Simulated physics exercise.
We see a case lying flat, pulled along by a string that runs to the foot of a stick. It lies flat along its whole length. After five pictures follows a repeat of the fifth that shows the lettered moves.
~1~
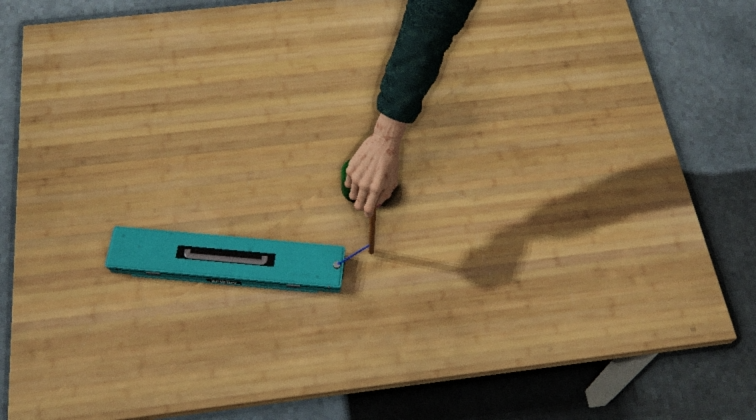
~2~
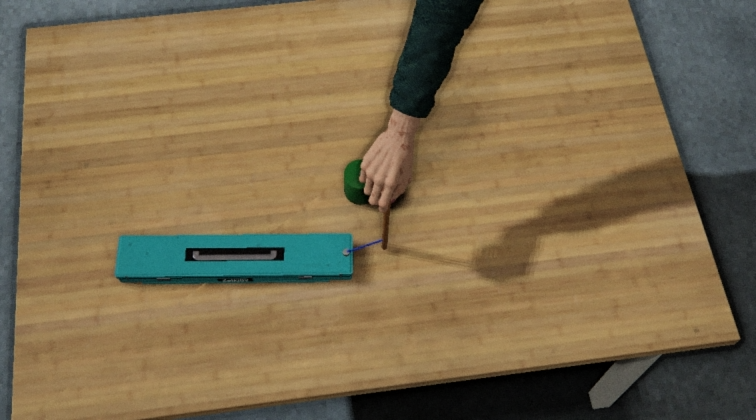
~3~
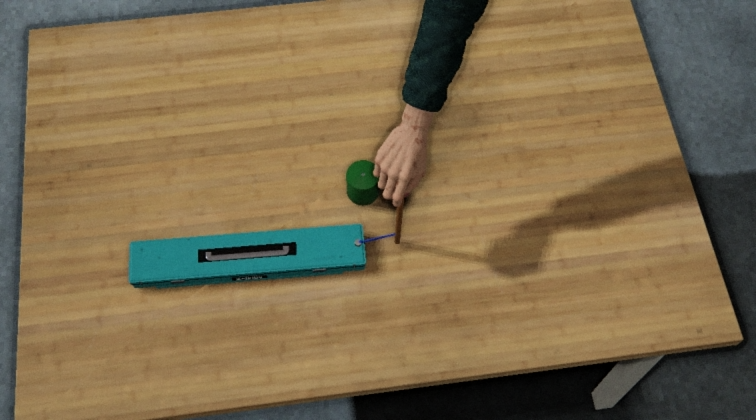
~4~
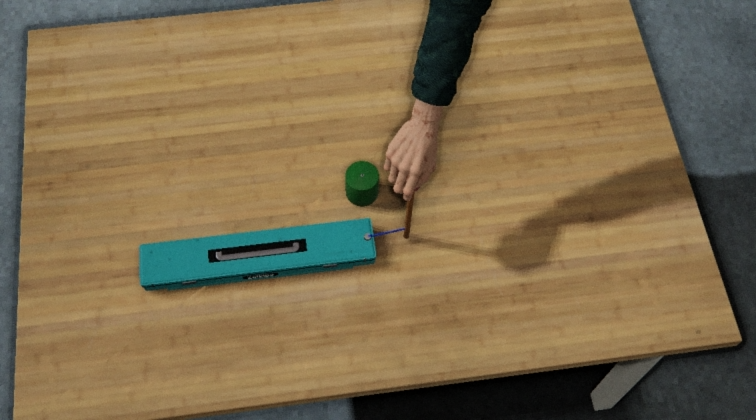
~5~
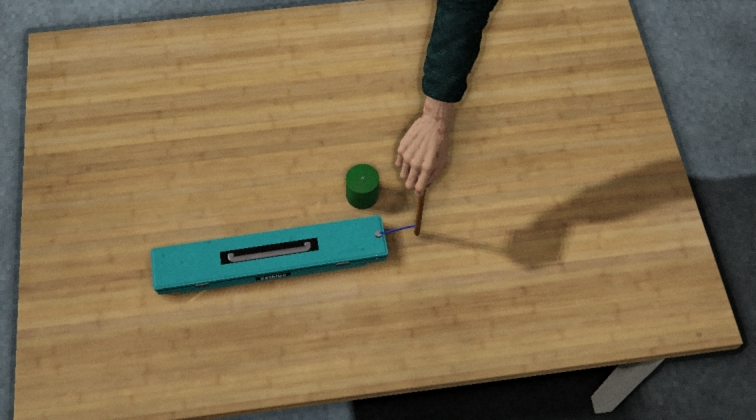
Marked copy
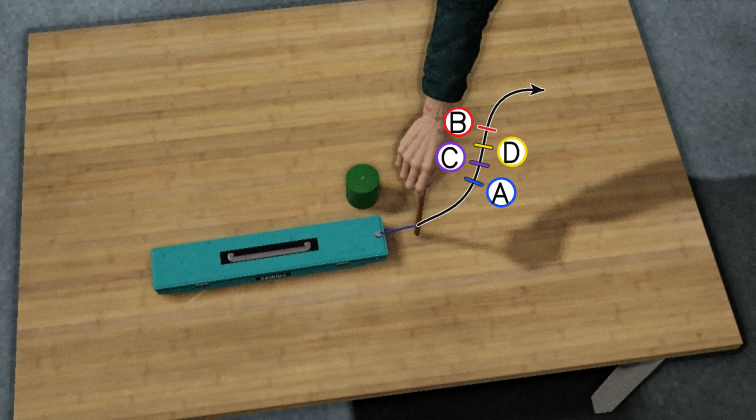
A turquoise case lying flat on a wooden table slides a short way to the right, pulled by a string tied to the foot of a stick that a hand draws rightward, past a green tin that stays still.
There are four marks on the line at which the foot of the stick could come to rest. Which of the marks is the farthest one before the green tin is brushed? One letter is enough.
As far as tick A.
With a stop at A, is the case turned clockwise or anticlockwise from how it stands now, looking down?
Anticlockwise.
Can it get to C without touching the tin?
No.
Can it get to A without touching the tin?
Yes.
On the copy, A at (474, 182); B at (487, 128); C at (479, 164); D at (483, 146); the route from (418, 225) via (483, 150) to (543, 90).
On A. First, foot of the stick (441, 215), middle of the case (295, 245).
Then, foot of the stick (462, 200), middle of the case (320, 238).
Finally, foot of the stick (474, 183), middle of the case (338, 231); nothing has been touched.
By contrast, B is too far, the tin has been hit; C is too far, the tin has been hit; D is too far, the tin has been hit.
